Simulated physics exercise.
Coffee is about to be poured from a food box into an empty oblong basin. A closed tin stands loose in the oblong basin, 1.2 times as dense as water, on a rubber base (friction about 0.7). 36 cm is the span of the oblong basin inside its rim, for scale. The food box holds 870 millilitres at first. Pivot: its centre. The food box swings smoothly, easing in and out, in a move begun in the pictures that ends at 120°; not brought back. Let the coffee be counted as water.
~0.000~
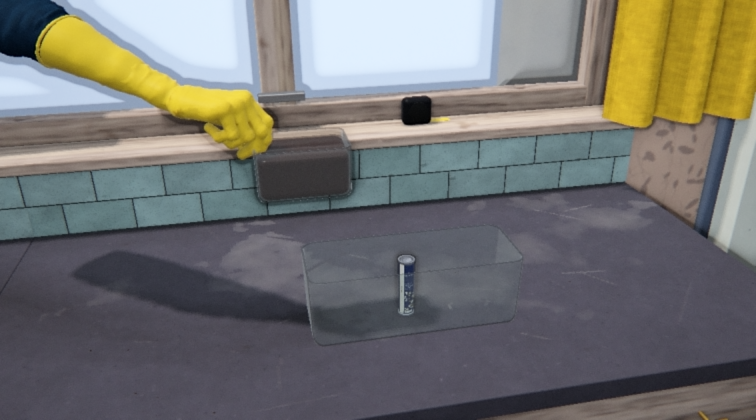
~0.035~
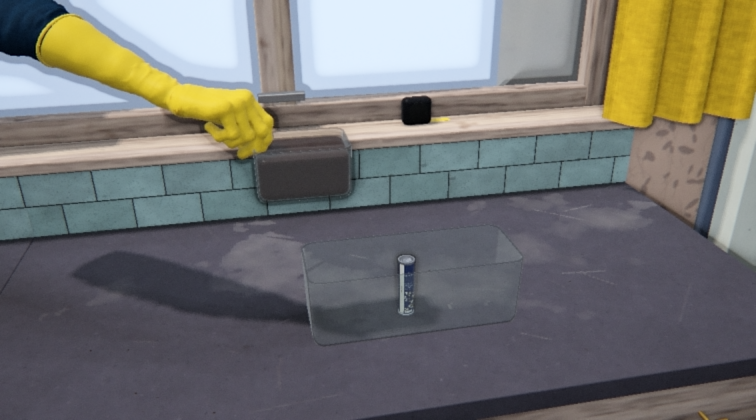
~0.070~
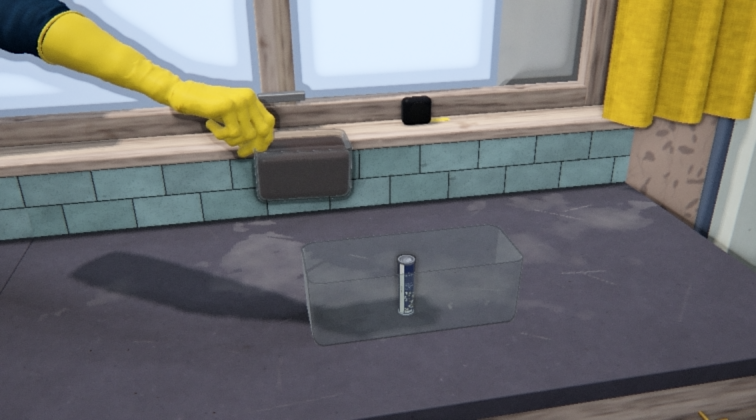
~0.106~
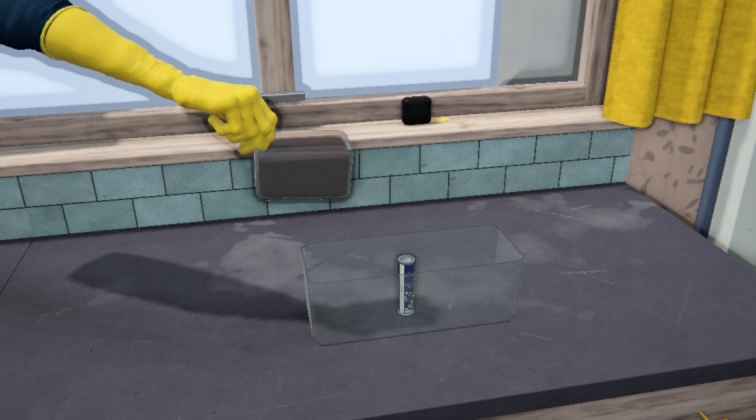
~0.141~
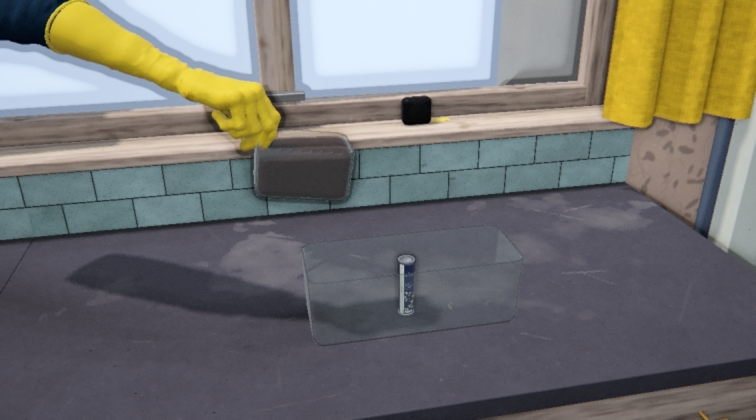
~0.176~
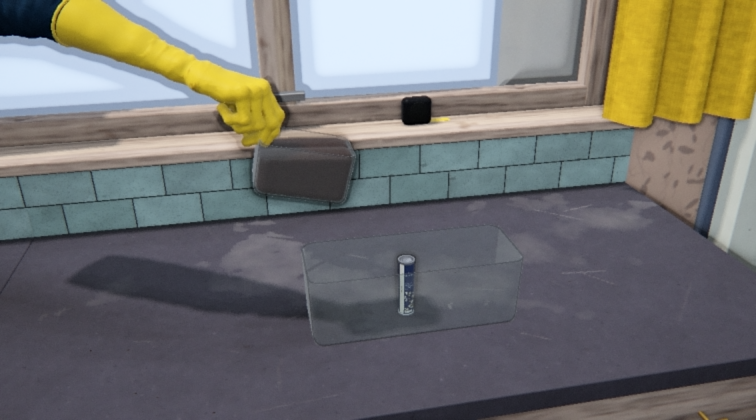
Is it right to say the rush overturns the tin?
It will tip.
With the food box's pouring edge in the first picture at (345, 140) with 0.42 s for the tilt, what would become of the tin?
It tumbles.
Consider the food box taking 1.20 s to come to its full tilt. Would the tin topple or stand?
The tin stays balanced.
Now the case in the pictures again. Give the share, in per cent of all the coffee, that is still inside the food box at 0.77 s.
I'd estimate some 3 per cent.
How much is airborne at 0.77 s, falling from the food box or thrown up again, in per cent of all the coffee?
About 7 per cent.
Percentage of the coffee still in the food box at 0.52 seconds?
Near 40 in a hundred.
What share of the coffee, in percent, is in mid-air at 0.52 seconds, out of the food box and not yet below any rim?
48 %.
After 0.52 s the tilt is 84° and 40 per cent is still to pour; the tin stands where it began.
After 0.77 s the tilt is 119° and 3 per cent is still to pour; the tin stands 2 cm from where it began.
After 1.03 s the tilt is 120° and 0 per cent is still to pour; the tin lies on its side.
After 1.32 s the tilt is 120° and 0 per cent is still to pour; the tin lies on its side.
In the end the tin lies on its side.
